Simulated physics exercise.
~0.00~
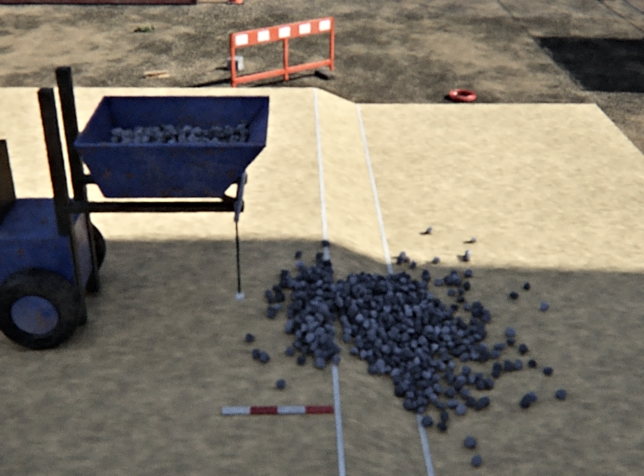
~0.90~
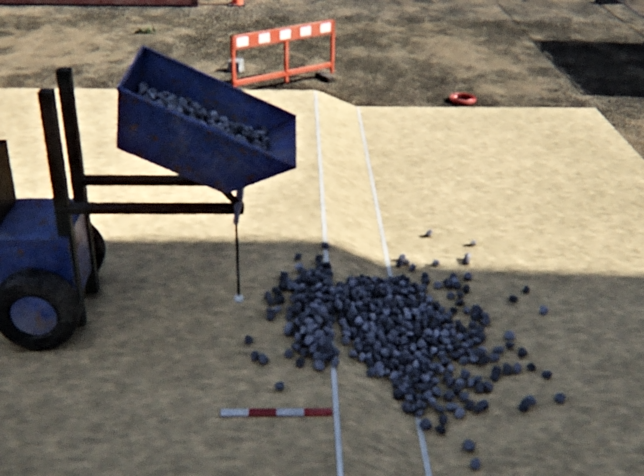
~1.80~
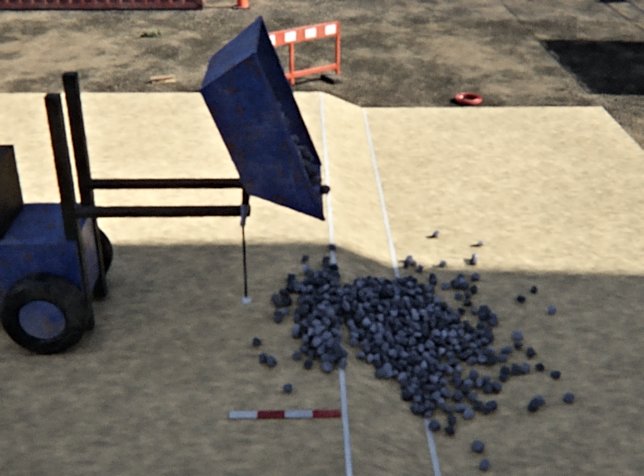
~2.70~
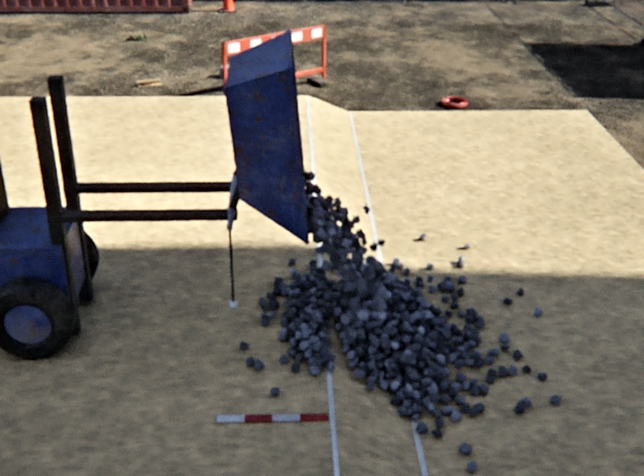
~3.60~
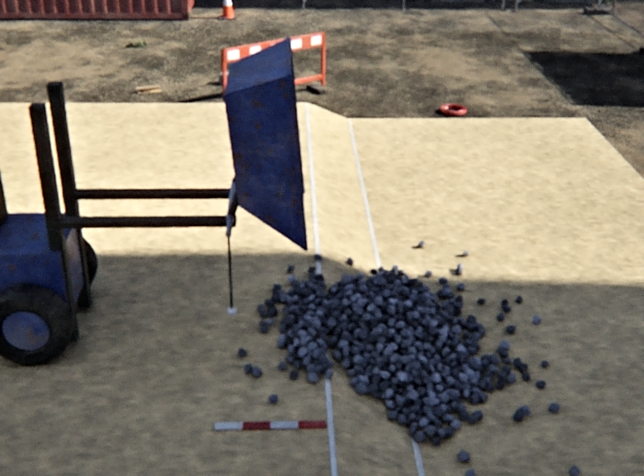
We see a blue forklift holding a skip of dark stones beside a pile already on sandy ground; the skip tips steeply to the right, its stones pour onto the pile, and it stays tilted and emptied above the larger, spread-out heap across the white lines.
